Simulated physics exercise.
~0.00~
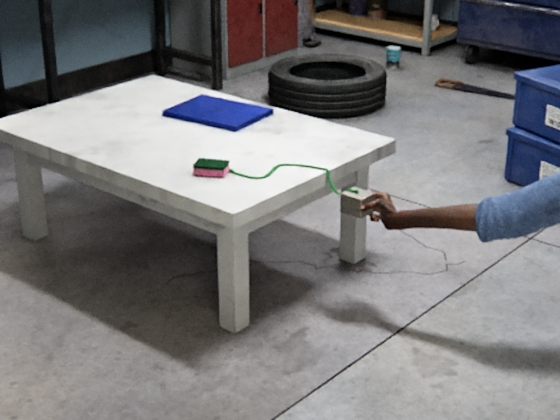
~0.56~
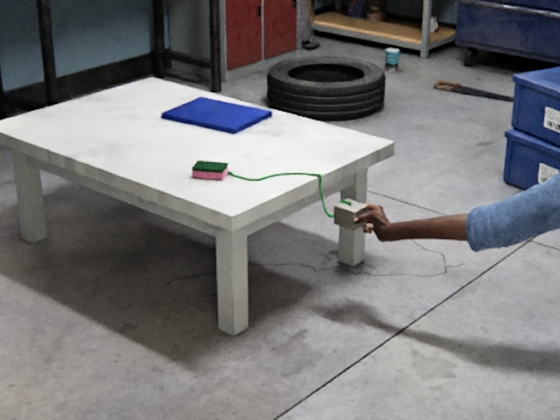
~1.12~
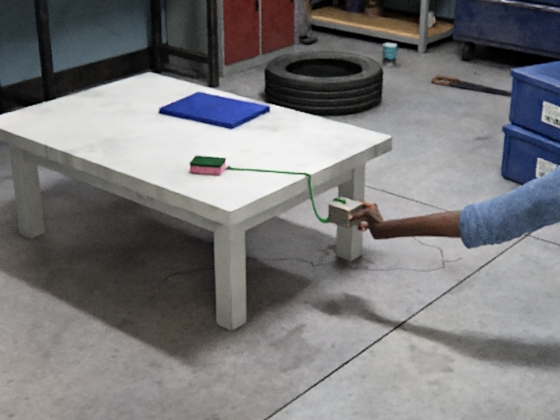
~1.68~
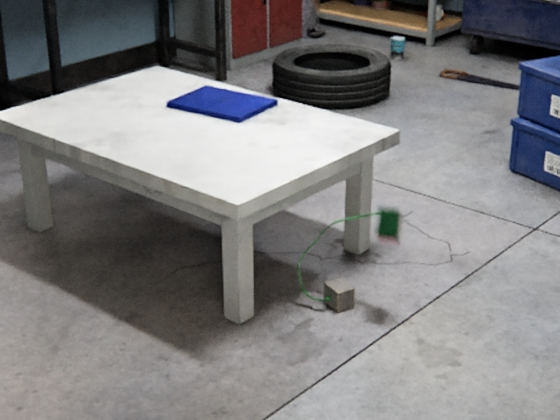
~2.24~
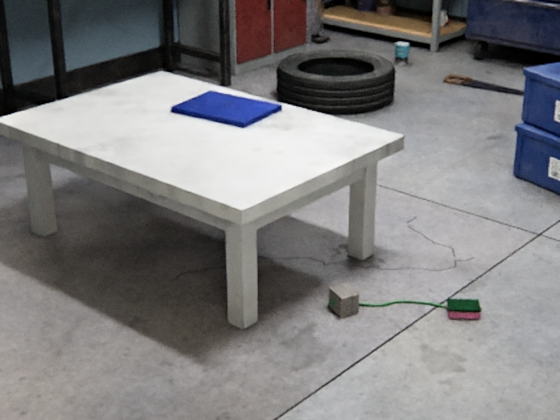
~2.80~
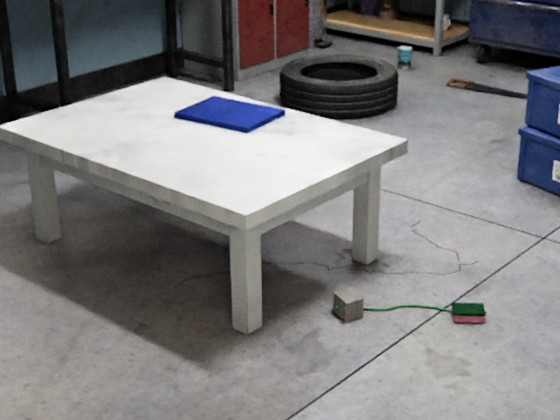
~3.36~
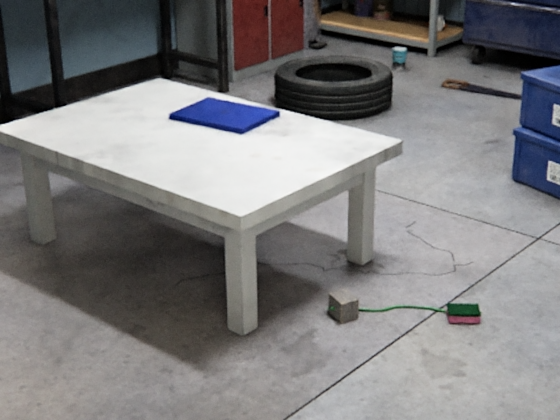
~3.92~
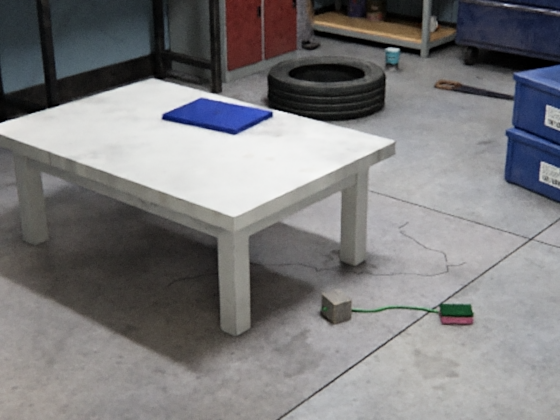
A hand releasing a grey block beside a white table, the block dropping and its green ribbon pulling a sponge to the floor.
